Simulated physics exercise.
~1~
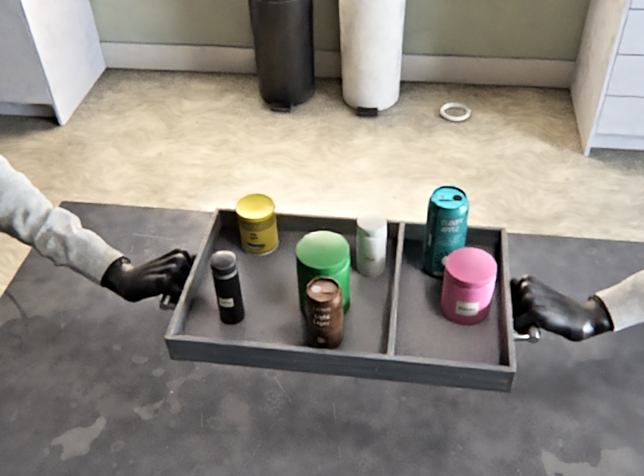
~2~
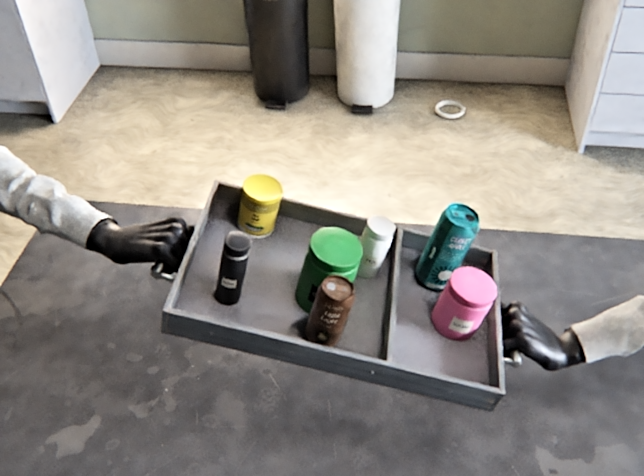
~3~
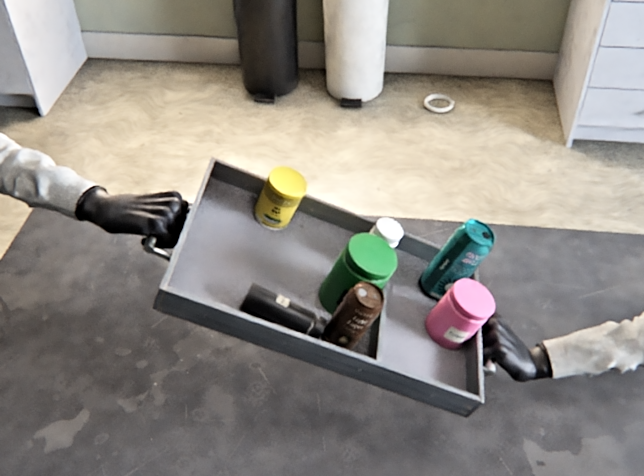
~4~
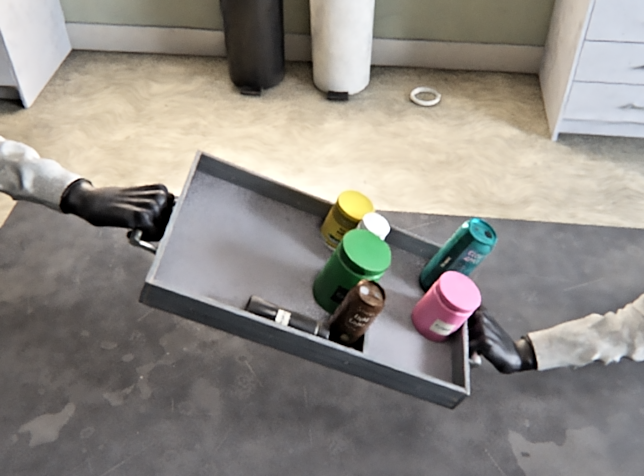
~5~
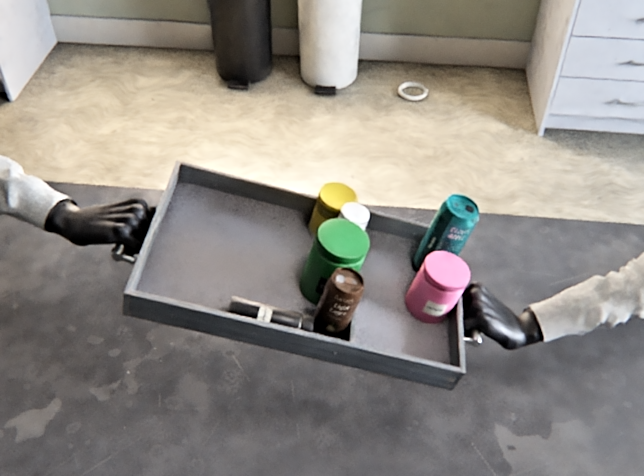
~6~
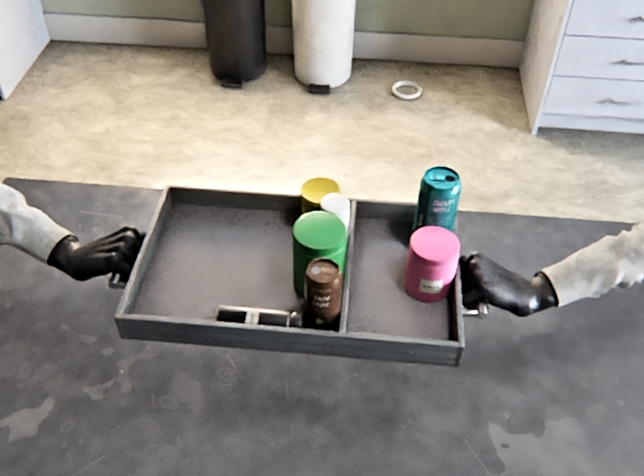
Two gloved hands tip a tray right, toppling the black shaker and sliding containers, then level it.
